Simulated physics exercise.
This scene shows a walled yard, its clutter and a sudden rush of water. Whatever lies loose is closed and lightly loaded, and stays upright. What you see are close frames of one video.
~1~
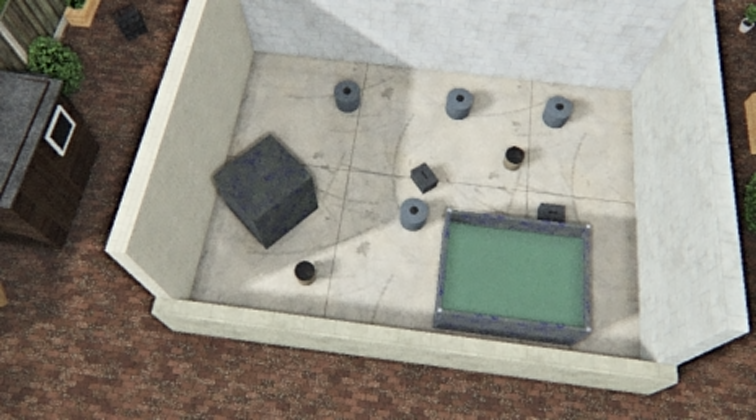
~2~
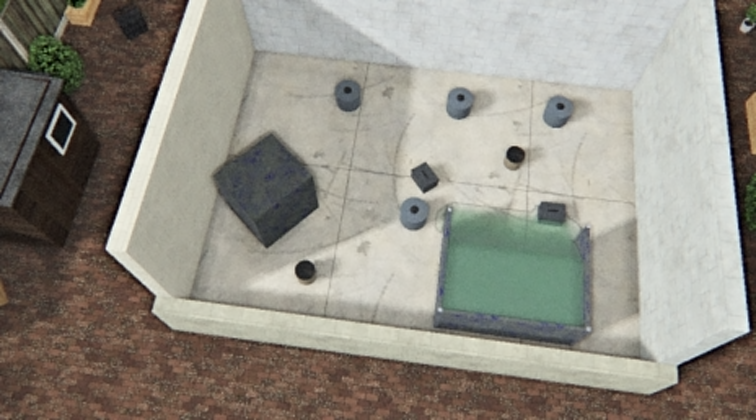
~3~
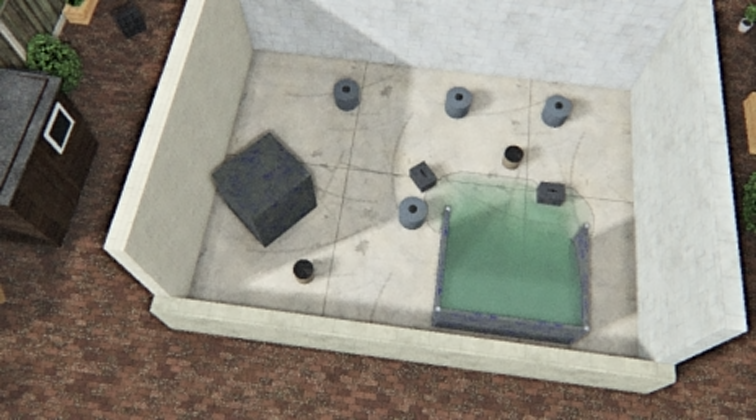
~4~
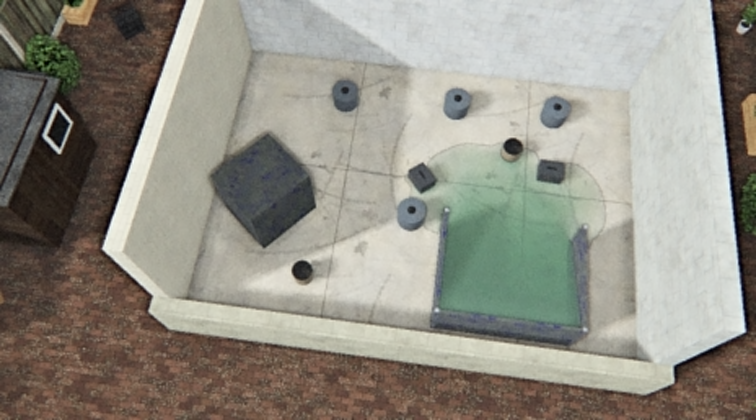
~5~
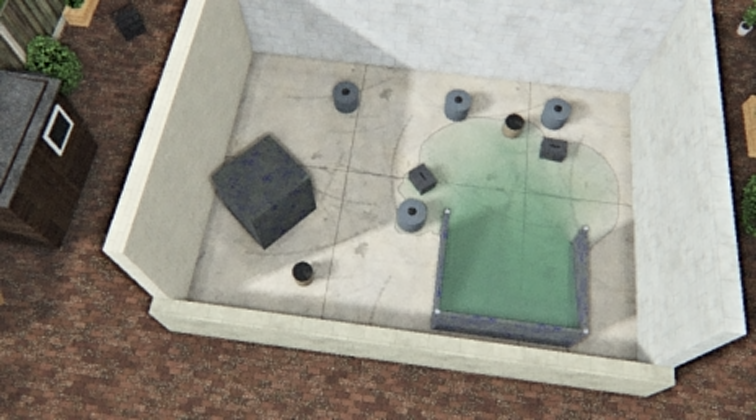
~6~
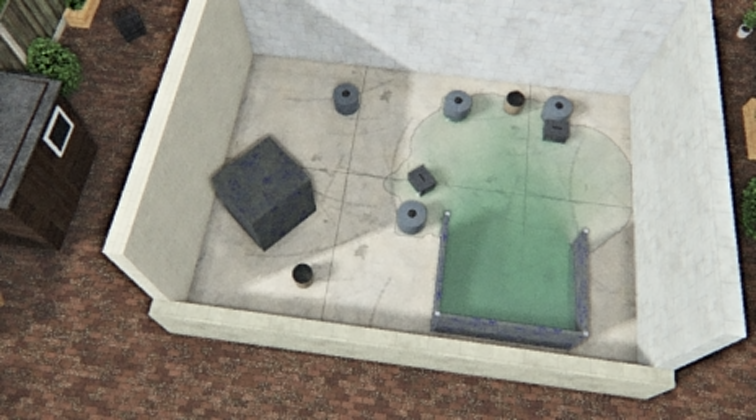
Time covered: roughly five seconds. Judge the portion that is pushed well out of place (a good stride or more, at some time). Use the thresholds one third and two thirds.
I'd put it at two thirds or higher.
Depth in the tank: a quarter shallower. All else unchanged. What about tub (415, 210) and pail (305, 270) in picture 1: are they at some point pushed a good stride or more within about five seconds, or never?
Order as asked - never got there, never got there.
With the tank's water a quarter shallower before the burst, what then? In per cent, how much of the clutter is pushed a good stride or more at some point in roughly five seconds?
Something like 80 percent.
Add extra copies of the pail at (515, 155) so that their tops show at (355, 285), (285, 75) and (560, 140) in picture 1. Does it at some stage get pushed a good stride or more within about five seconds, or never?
Listed in order: Hardly budges, displaced, then displaced.
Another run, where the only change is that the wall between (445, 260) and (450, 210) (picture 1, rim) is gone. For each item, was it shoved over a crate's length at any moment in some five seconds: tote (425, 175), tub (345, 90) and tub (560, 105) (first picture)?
First below the mark, then over the mark, then below the mark.
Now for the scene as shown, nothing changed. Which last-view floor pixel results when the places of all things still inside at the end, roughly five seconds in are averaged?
I'd put it around pixel (391, 198).
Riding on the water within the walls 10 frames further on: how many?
4 in all.
A moment on, 4 of 8 are well off their spots; 3 afloat.
Next, 5 of 8 are well off their spots; 4 afloat.
Later, 6 of 8 are well off their spots; 5 afloat.
In the end, 6 of 8 are well off their spots, and 6 have been at some point; 6 afloat.
